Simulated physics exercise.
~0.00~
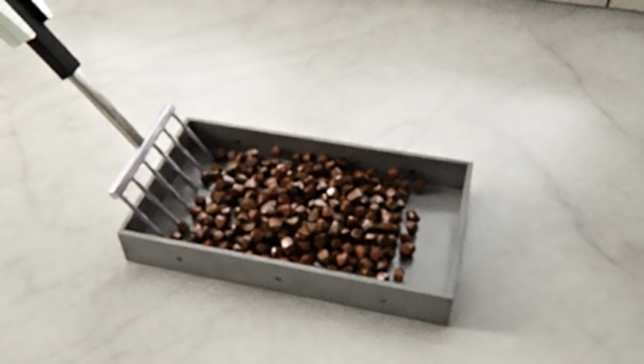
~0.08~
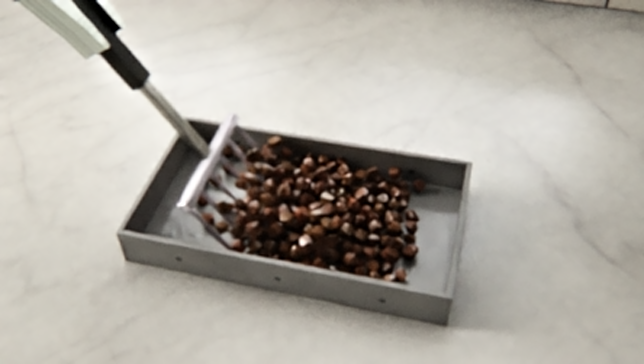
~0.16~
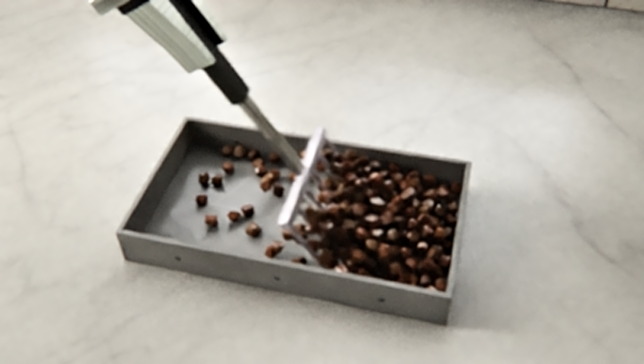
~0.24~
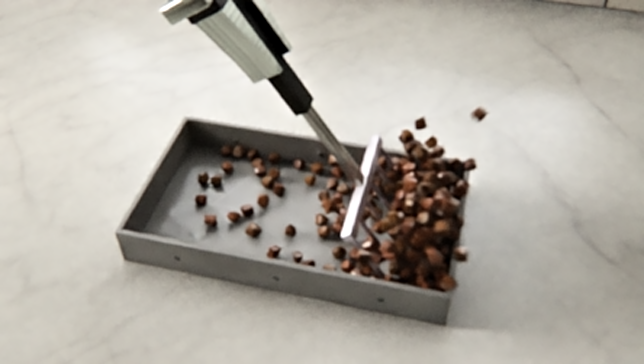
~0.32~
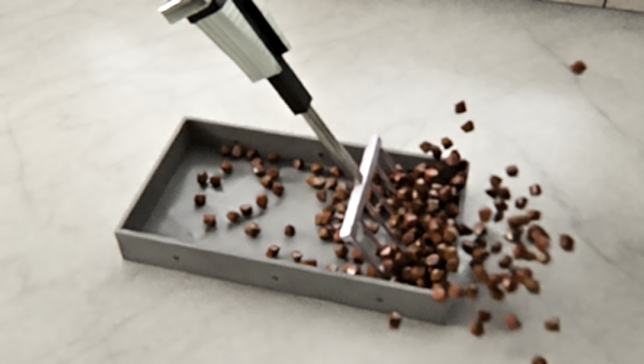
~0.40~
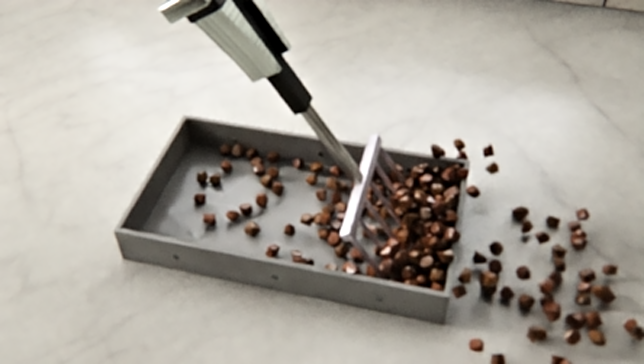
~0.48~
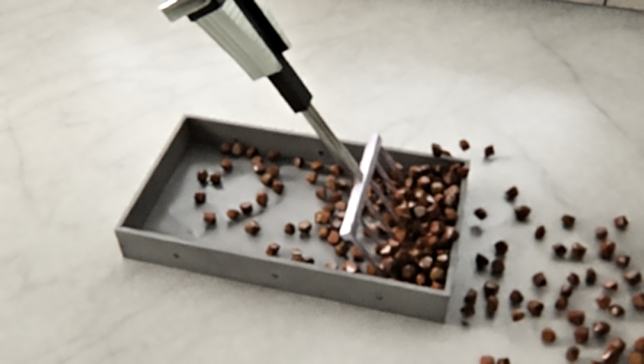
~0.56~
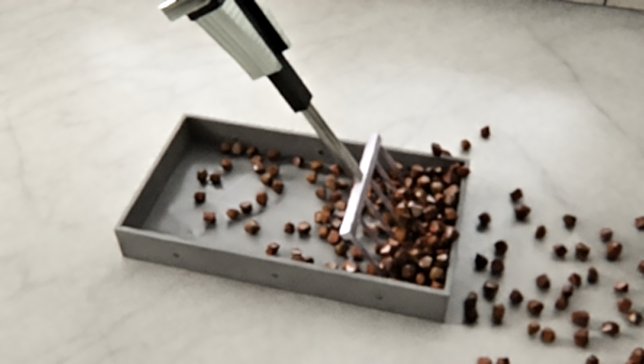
A grey rectangular tray holding a heap of small brown pellets sits on a pale marbled surface, seen from above at an angle by a slightly swaying camera. A silver rake on a black and white robotic tool reaches in from the upper left, at the tray's left end. It sweeps right, pushing the pellets into a dense pile and leaving a few strays behind. As the rake nears the right end and stops, pellets spring up and spill over the edge. They scatter across the surface and settle at lower right, while most remain in the tray.
